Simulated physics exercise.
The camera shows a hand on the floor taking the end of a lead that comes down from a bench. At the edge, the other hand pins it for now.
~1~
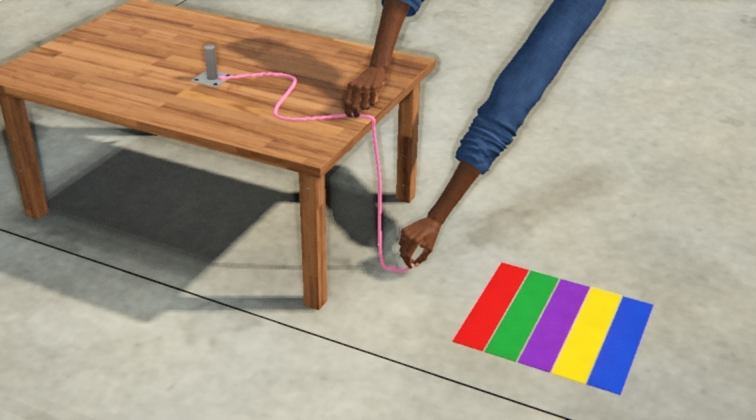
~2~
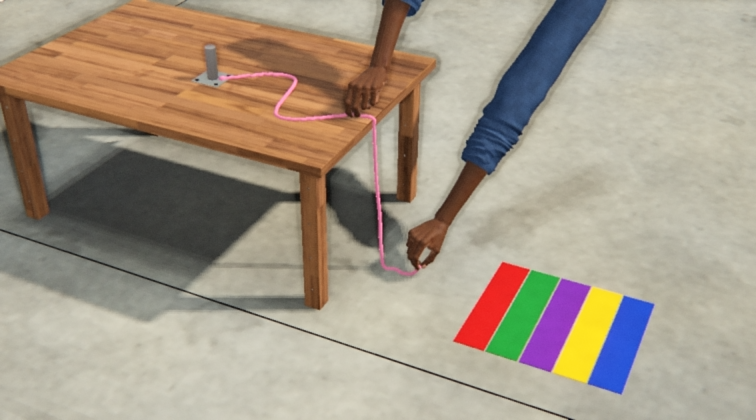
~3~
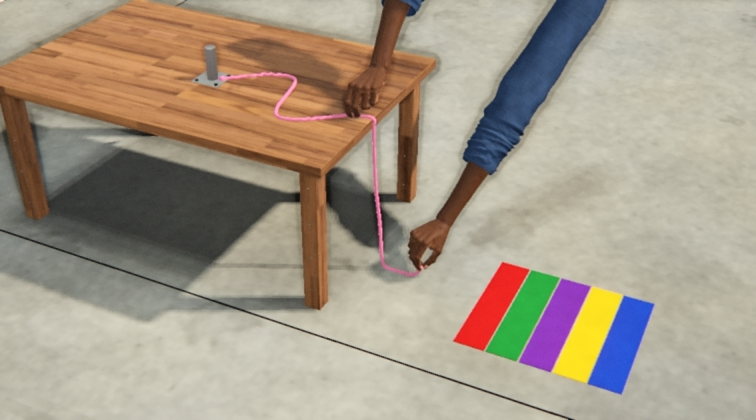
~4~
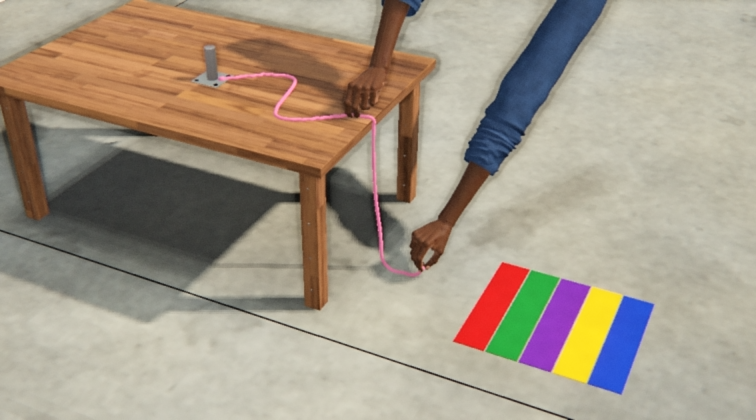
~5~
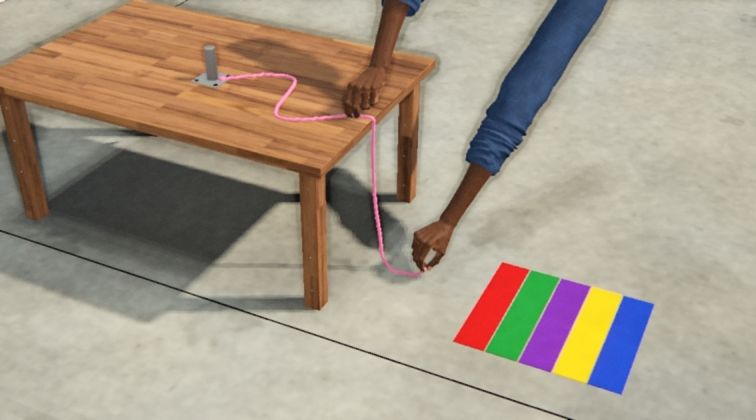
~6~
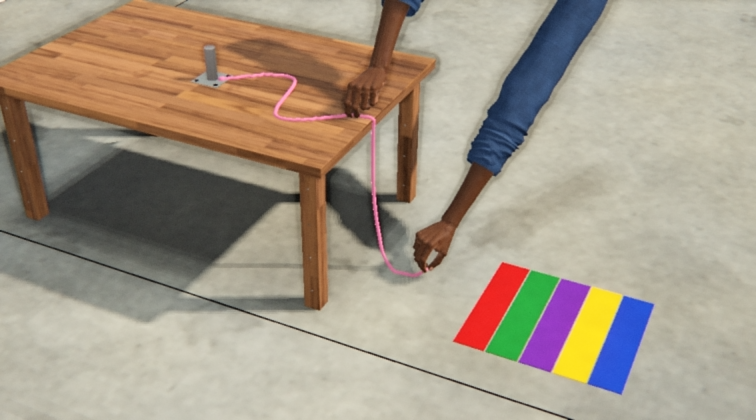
We see one hand pinning a pink lead at the edge of a wooden bench while another holds its end near the floor, shifting it very slightly right, beside red, green, purple, yellow and blue stripes.
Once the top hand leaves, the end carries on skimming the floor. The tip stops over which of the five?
Over the blue strip.
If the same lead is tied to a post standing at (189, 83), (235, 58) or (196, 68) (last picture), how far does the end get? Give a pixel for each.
First (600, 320), then (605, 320), and last (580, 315).
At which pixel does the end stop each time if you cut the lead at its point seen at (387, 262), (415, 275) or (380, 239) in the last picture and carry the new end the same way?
Case by case: Close to (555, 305), (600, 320) and (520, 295).
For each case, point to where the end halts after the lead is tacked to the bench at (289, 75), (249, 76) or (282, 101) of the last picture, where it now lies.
In order: (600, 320), then (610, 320), then (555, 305).
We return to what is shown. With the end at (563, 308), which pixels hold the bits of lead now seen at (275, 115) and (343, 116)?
Approx. (363, 115); approx. (390, 175).
Soon after, end near (563, 308); over purple.
After that, end near (601, 319); over yellow.
At the stop, end near (623, 325); over blue. It gets as far as the blue strip.
